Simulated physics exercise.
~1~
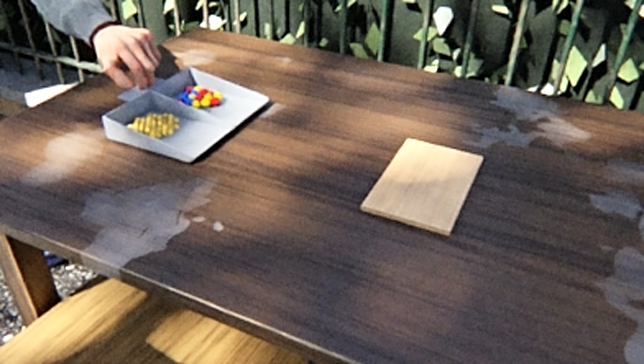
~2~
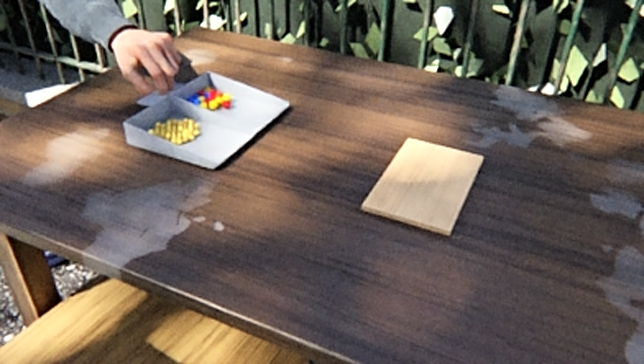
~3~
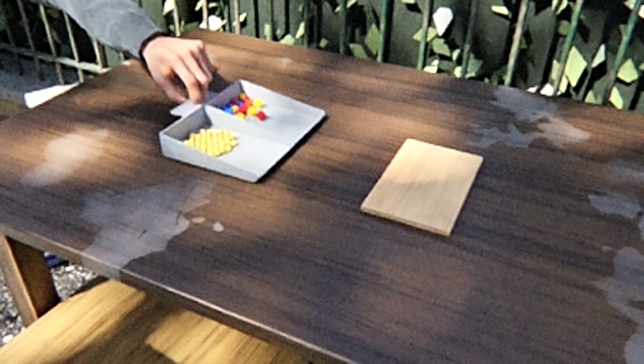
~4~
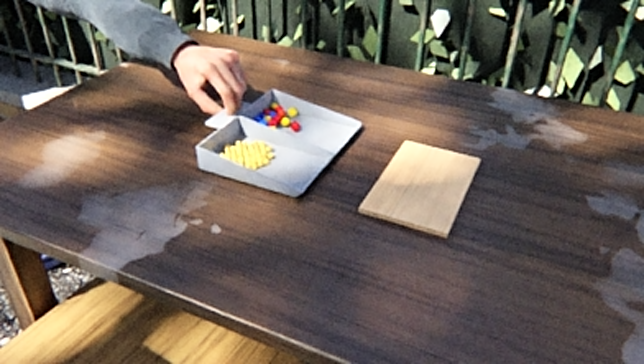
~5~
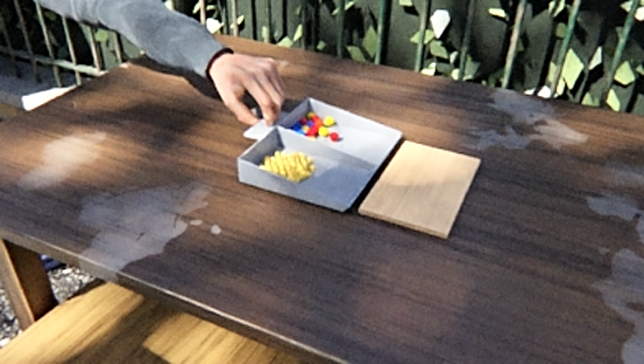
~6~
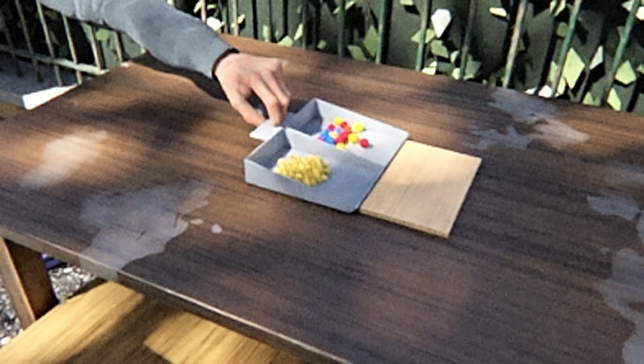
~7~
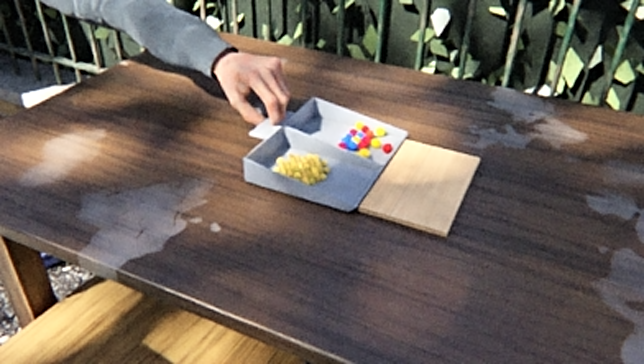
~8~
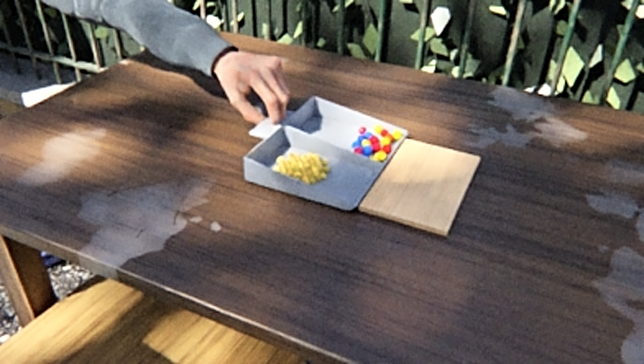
Hand sliding a grey divided tray right across a wooden table until it stops against a board, colourful beads rolling forward inside.
